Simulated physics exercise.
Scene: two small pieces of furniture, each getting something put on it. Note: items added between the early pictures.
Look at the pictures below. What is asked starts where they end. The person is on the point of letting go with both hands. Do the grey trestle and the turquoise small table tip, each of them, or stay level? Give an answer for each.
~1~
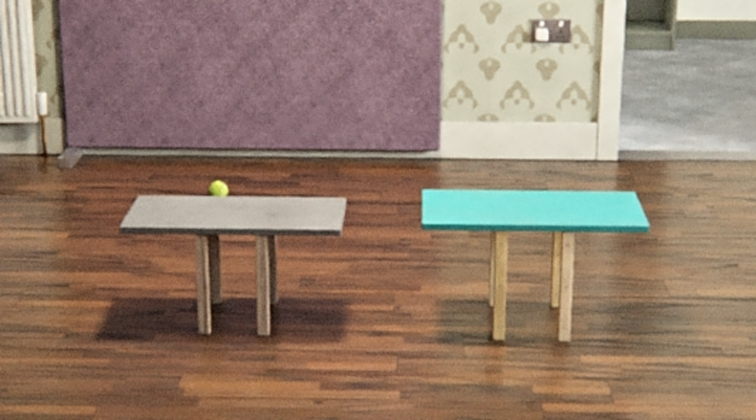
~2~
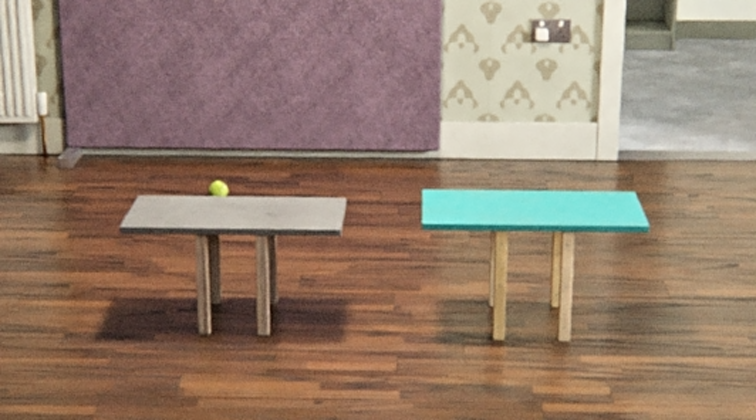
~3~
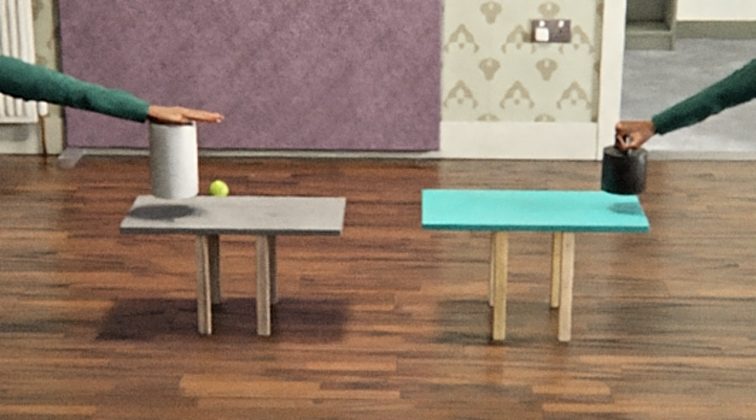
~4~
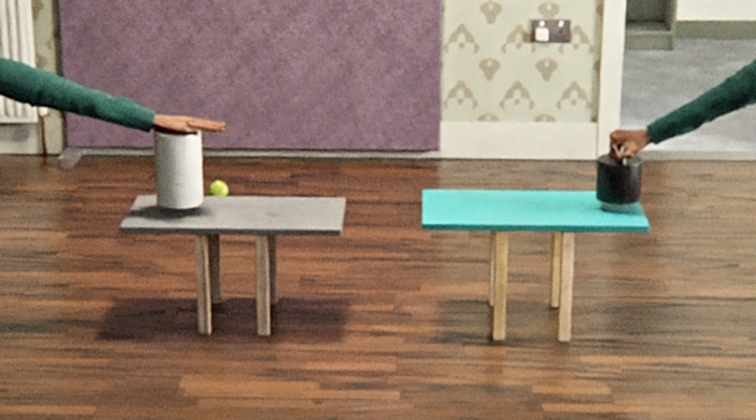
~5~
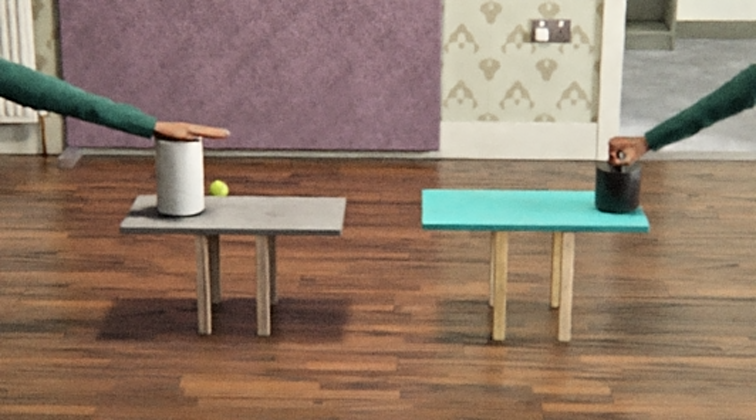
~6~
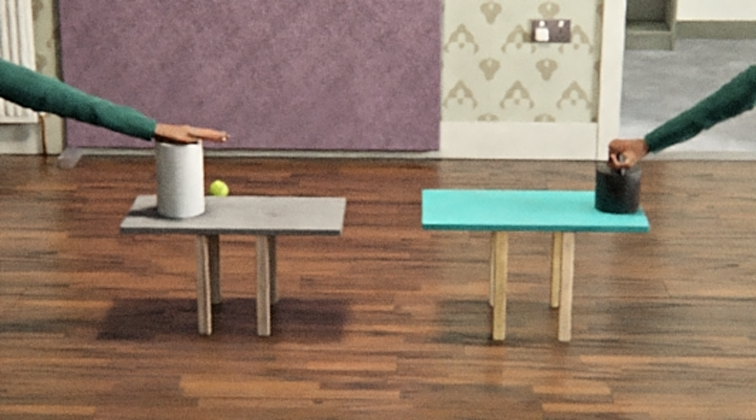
Result: The grey trestle stays level; the turquoise small table tips.
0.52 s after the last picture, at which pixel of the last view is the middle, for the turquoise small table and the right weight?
The first at (618, 216), the second at (697, 252).
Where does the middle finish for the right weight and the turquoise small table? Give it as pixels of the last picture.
The right weight at (748, 304), the turquoise small table at (649, 235).
Then, 0.52 s later than the last frame, grey trestle at rest near (236, 215); turquoise small table tilted by 41° near (618, 216).
When it is over, the grey trestle keeps steady, near (236, 215); the turquoise small table goes over, near (649, 235).
